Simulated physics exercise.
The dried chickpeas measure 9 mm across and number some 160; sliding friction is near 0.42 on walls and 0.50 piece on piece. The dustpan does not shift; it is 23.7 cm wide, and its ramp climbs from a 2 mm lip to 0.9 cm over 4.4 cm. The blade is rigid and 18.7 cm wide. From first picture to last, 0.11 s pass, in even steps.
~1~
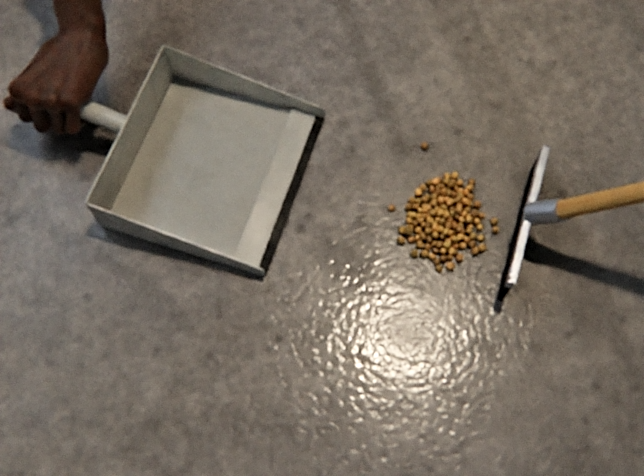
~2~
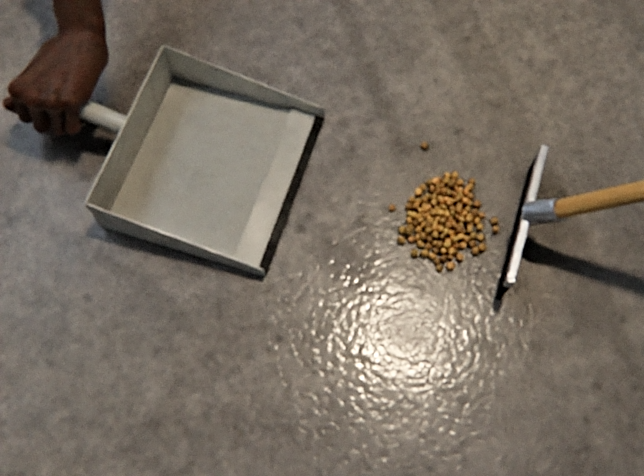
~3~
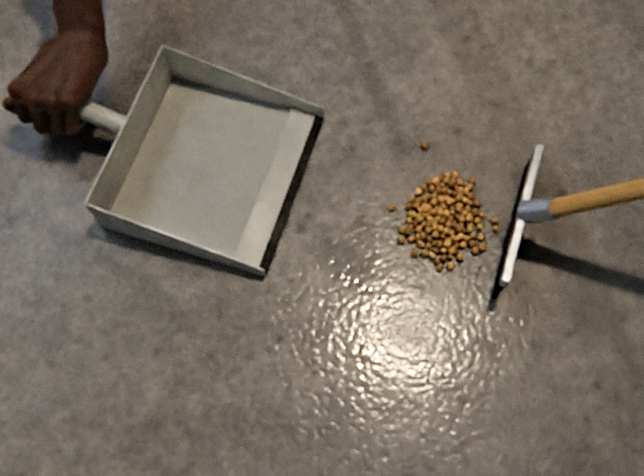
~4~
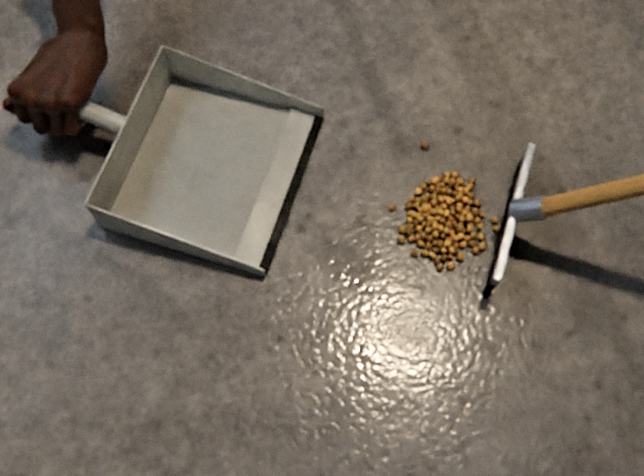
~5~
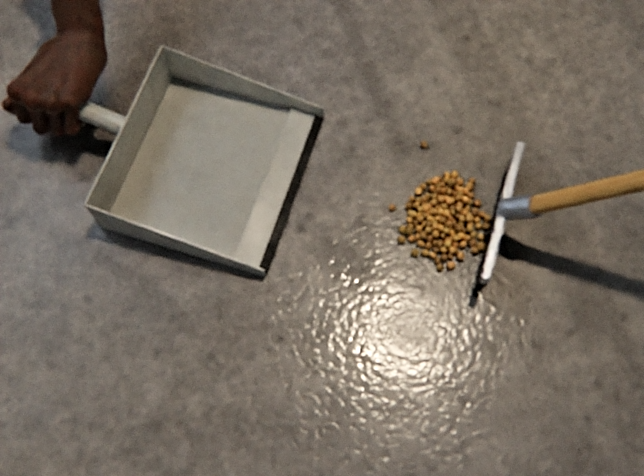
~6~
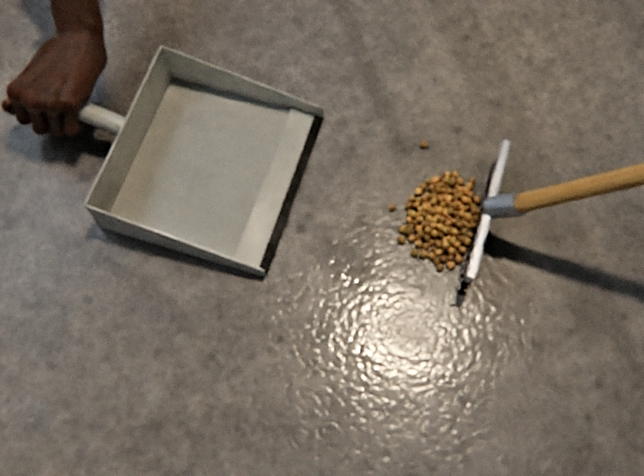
A hand holds a dustpan still while a blade moves left, pushing into dried chickpeas.
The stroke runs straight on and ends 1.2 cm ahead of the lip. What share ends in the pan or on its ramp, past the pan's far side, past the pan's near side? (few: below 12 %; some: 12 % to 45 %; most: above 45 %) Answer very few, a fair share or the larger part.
Pan the larger part, far side very few, near side very few.
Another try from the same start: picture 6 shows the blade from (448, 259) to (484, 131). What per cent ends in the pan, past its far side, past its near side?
Pan 70, far 10, near 5.
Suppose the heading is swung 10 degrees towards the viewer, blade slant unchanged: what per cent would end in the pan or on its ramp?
It would be near 50 per cent.
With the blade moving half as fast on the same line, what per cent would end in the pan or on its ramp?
In that case some 60 per cent.
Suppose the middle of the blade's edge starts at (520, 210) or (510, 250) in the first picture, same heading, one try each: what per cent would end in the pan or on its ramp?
About 70 and 60 per cent.
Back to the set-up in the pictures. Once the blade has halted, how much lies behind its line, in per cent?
Roughly 10 per cent.
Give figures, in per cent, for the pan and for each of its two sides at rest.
Pan 70; far side 5; near side 0.
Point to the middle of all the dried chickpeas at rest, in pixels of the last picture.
Around (281, 188).
Then, 0.16 s after the last picture, middle of the blade 12 cm from the lip; 0 % over the lip, far side 0 %, near side 0 %.
Then, 0.26 s after the last picture, middle of the blade 4 cm from the lip; 5 % over the lip, far side 5 %, near side 0 %.
Then, 0.50 s after the last picture, middle of the blade 1 cm from the lip; 70 % over the lip, far side 5 %, near side 0 %.
In the end, pan 70 %, far side 5 %, near side 0 %, in front of the lip or behind the blade 25 %.
